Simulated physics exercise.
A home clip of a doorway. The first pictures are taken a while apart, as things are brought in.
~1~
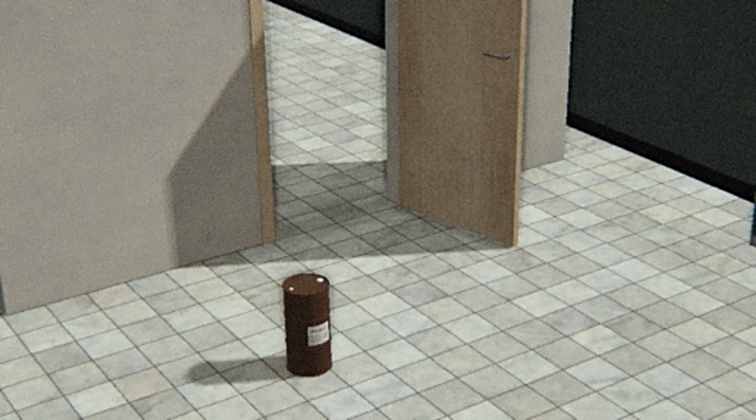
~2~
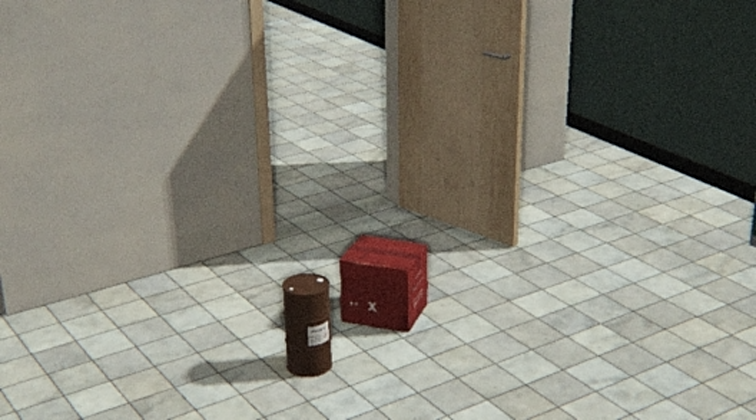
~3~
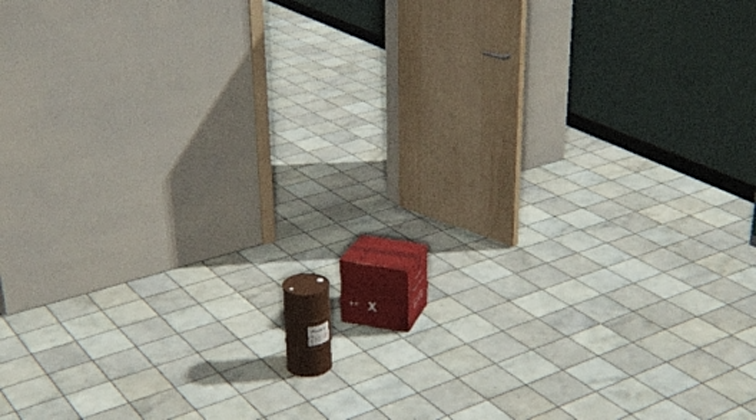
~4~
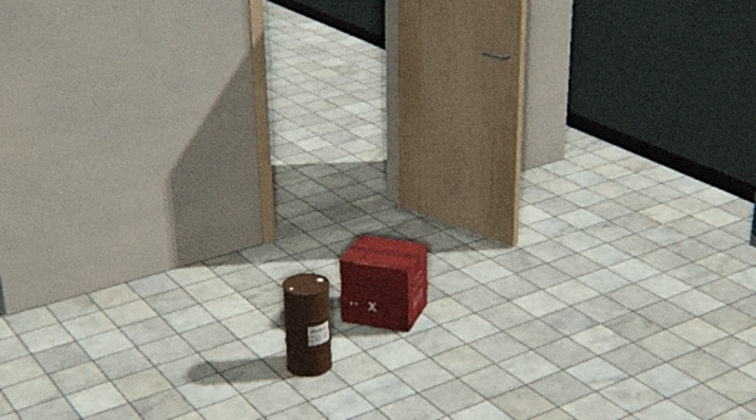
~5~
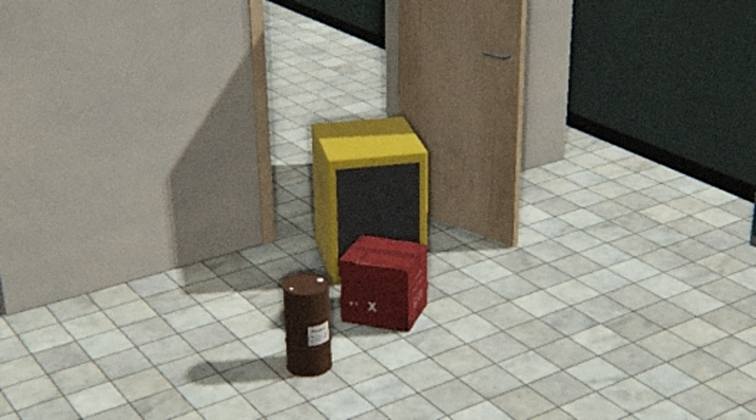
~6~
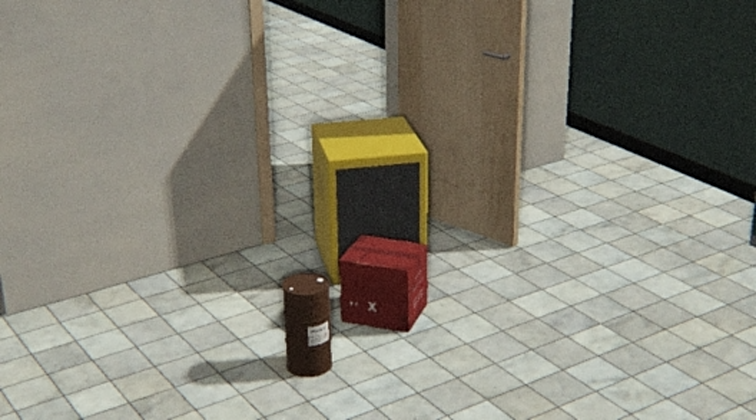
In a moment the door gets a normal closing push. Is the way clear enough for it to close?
In the end the door stops short.
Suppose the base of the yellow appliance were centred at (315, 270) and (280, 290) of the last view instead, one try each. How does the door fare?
First, it jams; second, it closes.
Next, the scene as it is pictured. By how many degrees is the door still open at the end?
About 65°.
Then, 0.60 s later than the last frame, open by 91°.
Then, 0.90 s later than the last frame, open by 76°.
When it is over, open by 65°; all 3 as before. End places, in pixels of the last picture, yellow appliance near (367, 199).
